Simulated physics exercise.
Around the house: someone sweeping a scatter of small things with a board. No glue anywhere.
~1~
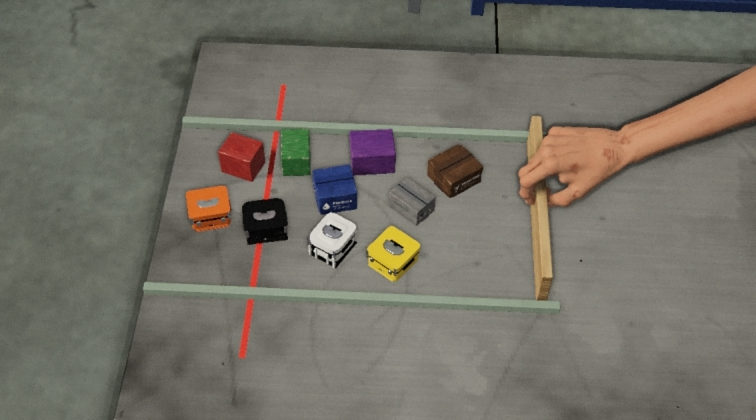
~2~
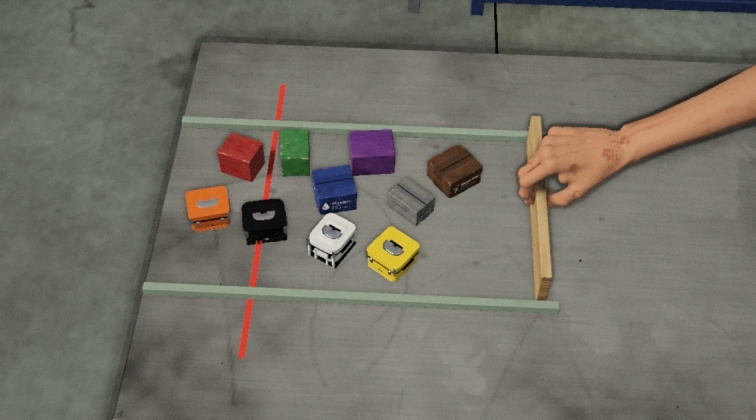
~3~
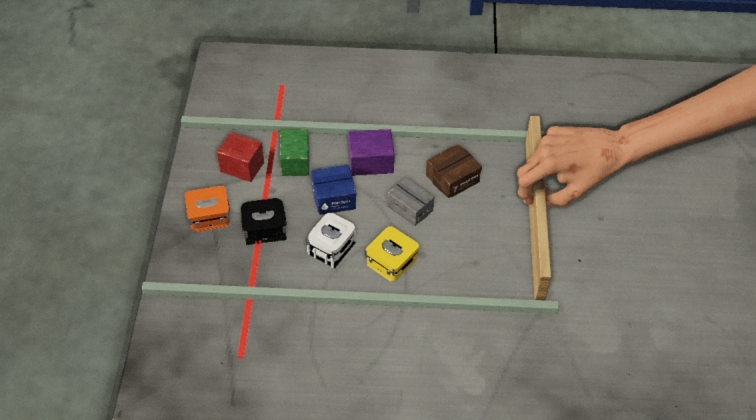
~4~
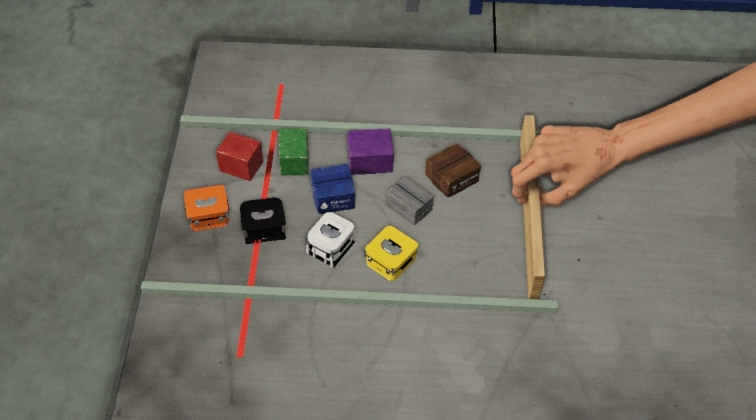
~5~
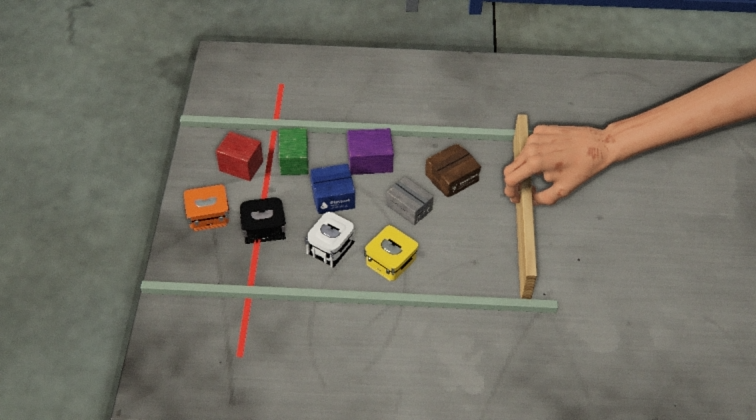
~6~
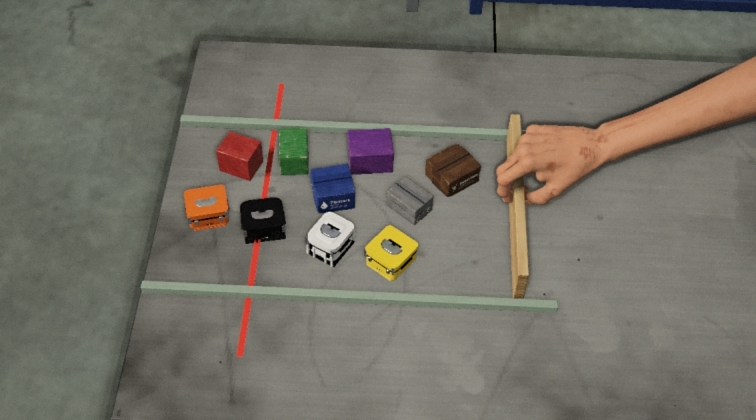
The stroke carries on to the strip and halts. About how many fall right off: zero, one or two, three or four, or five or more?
Outcome: The number that fall off is one or two.
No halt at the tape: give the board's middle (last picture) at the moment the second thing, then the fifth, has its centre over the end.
At (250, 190) for the second, at (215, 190) for the fifth.
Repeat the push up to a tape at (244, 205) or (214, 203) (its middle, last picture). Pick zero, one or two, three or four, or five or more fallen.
One after another: Either one or two; 3 or 4.
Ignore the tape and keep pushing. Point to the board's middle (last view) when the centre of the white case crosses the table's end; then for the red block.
Near (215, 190) and (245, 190).
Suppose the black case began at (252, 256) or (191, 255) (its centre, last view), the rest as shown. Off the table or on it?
In that order, it does not fall; does not fall.
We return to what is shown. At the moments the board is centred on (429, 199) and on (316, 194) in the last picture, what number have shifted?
The counts are 3 and 10.
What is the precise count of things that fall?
In all, 1 of them.
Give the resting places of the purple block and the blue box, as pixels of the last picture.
The purple block stops around (254, 136); the blue box around (203, 191).
Soon after, none off yet; orange case at rest near (207, 208); red block at rest near (240, 156); black case at rest near (263, 221).
Then, none off yet; orange case moved about its own width near (163, 200); red block moved a little near (220, 155); black case moved about its own width near (197, 225).
At rest, the number that fall off is one or two; fallen, orange case.
